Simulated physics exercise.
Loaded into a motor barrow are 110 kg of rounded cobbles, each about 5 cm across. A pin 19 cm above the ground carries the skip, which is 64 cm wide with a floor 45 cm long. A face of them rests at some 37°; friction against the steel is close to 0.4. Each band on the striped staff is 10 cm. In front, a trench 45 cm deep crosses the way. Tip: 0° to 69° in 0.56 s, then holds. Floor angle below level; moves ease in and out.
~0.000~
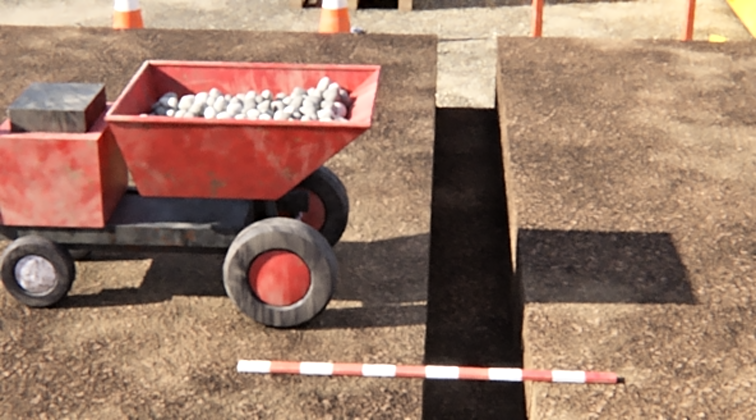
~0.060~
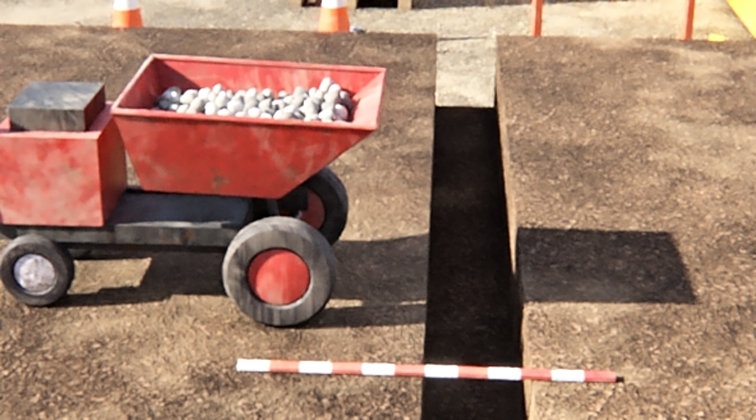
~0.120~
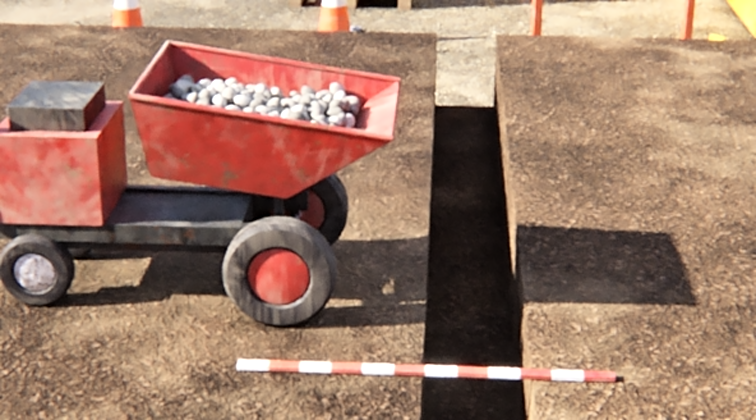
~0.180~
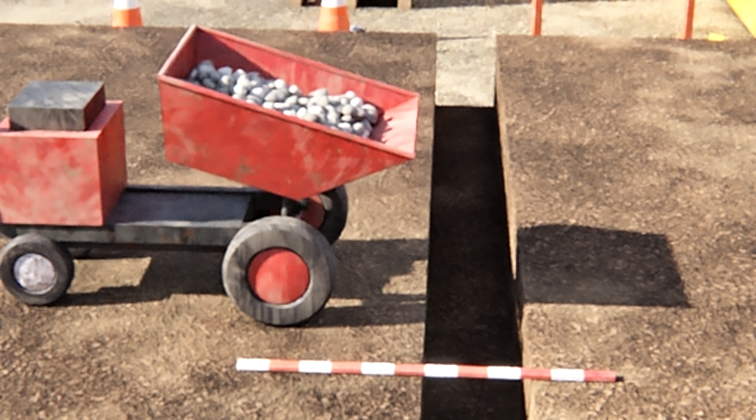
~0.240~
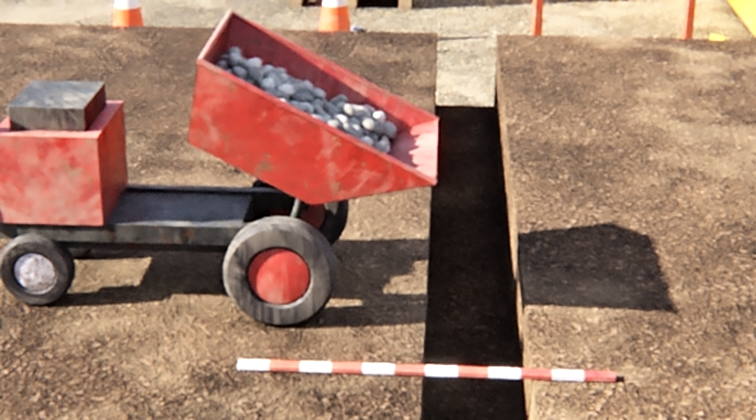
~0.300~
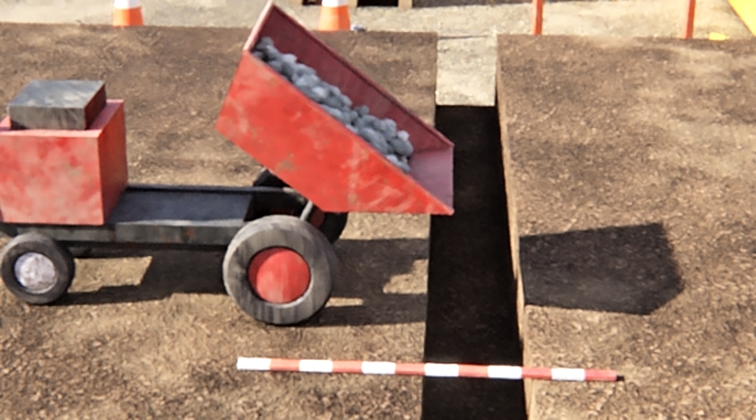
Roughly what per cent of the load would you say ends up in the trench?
I'd say 58 per cent ends up in the trench.
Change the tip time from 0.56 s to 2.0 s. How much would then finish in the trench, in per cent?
Roughly 85 per cent would.
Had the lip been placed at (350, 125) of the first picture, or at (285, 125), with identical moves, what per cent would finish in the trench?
It'd be around 80 per cent and after that around 85 per cent.
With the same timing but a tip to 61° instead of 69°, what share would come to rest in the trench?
About 50 per cent would end up in the trench.
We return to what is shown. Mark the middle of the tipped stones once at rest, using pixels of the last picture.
Roughly (512, 379), I'd say.
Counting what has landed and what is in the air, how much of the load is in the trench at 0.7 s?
By that point it's something like 25 in a hundred.
After 0.4 s the floor is at 58°; 100 % in the skip; the foremost stones are at (444, 224).
After 0.7 s the floor is at 69°; 71 % in the skip, 25 % in the trench, 4 % past the trench; the foremost stones are at (547, 298).
After 1.0 s the floor is at 69°; 6 % in the skip, 52 % in the trench, 42 % past the trench; the foremost stones are at (746, 312).
After 3.0 s the floor is at 69°; 0 % in the skip, 58 % in the trench, 42 % past the trench; the foremost stones are past the picture's edge.
